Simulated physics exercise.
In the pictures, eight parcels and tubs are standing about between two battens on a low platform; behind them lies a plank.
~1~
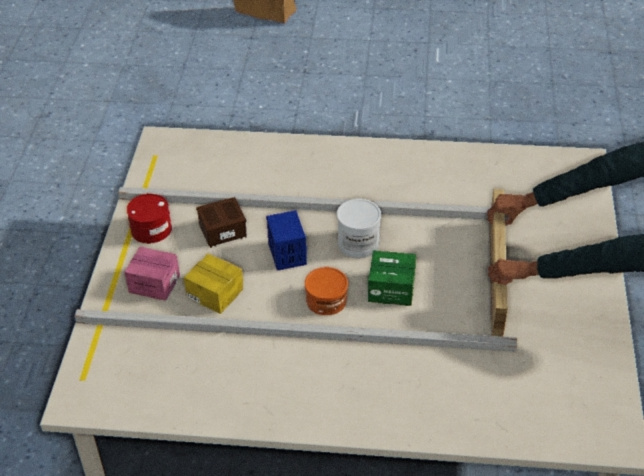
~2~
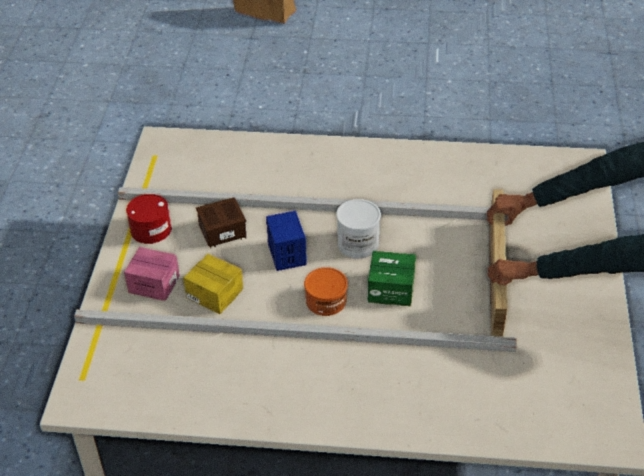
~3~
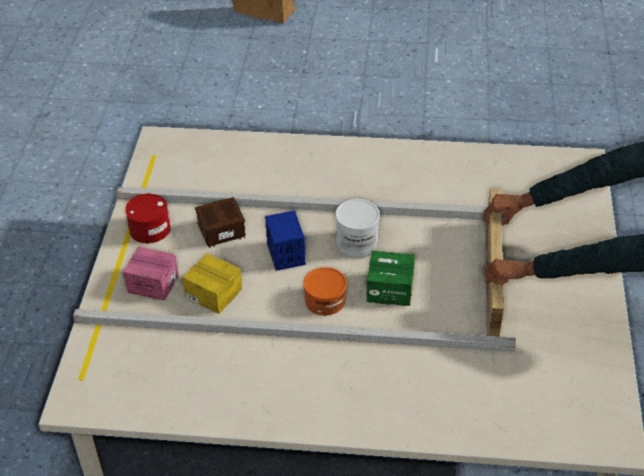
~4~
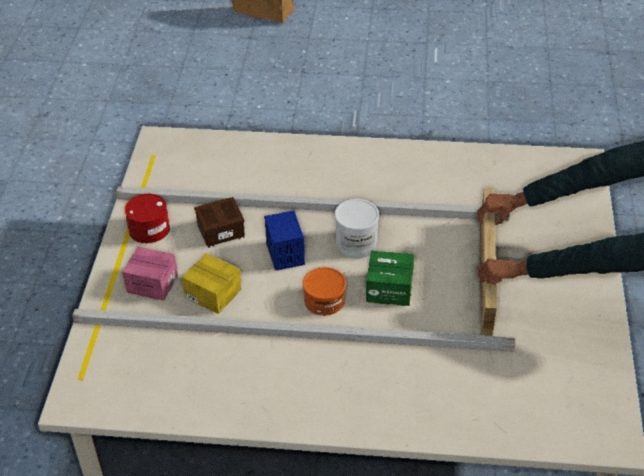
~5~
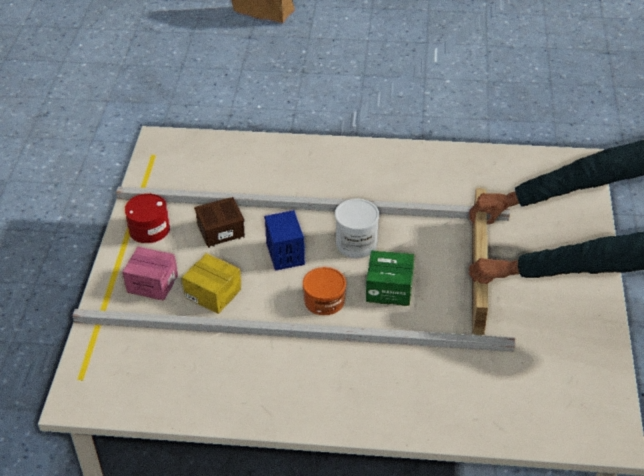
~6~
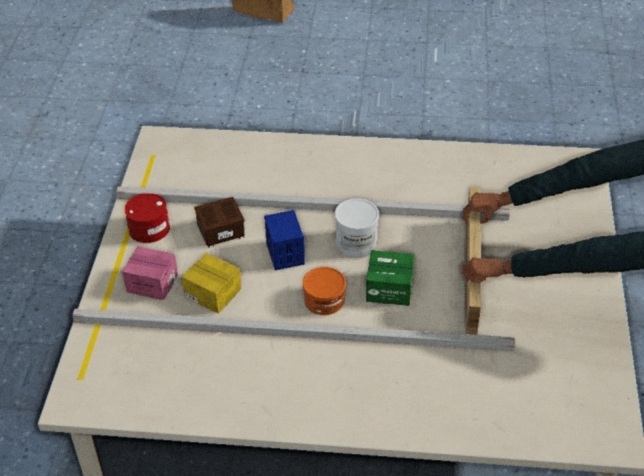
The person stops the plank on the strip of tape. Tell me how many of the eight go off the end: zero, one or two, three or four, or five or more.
The count that fall off is at least five.
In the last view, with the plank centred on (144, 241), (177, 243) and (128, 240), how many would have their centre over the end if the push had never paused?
Respectively 6, 3 and 6.
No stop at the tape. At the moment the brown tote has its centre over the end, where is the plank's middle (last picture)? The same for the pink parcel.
For the brown tote, about (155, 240); for the pink parcel, about (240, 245).
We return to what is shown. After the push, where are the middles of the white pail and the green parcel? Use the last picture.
Final spots - white pail (106, 214), green parcel (93, 261).
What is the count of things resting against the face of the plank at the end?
Contact count: 2.
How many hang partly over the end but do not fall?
I get 2.
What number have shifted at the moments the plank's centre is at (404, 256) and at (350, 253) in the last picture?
At the first place 1, at the second 3.
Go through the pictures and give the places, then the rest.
The first frame shows red canister (149, 219); pink parcel (153, 274); brown tote (222, 223); plank (498, 262); tape (123, 256).
The second frame shows pink parcel (152, 274); plank (497, 262).
The third frame shows brown tote (221, 222); orange pail (325, 292).
The fourth frame shows red canister (148, 219); yellow box (212, 283).
The fifth frame shows pink parcel (151, 273); green parcel (390, 278).
The sixth frame shows red canister (147, 218); pink parcel (151, 273); brown tote (220, 222); plank (473, 260); tape (121, 255).
Soon after, none off yet; red canister at rest near (147, 218); pink parcel at rest near (151, 273); brown tote at rest near (220, 222).
After that, none off yet; red canister displaced a little near (141, 217); pink parcel displaced about its own width near (87, 269); brown tote displaced about its own width near (183, 211).
In the end, the number that fall off is five or more; gone, orange pail, blue crate, yellow box, brown tote, pink parcel and red canister.
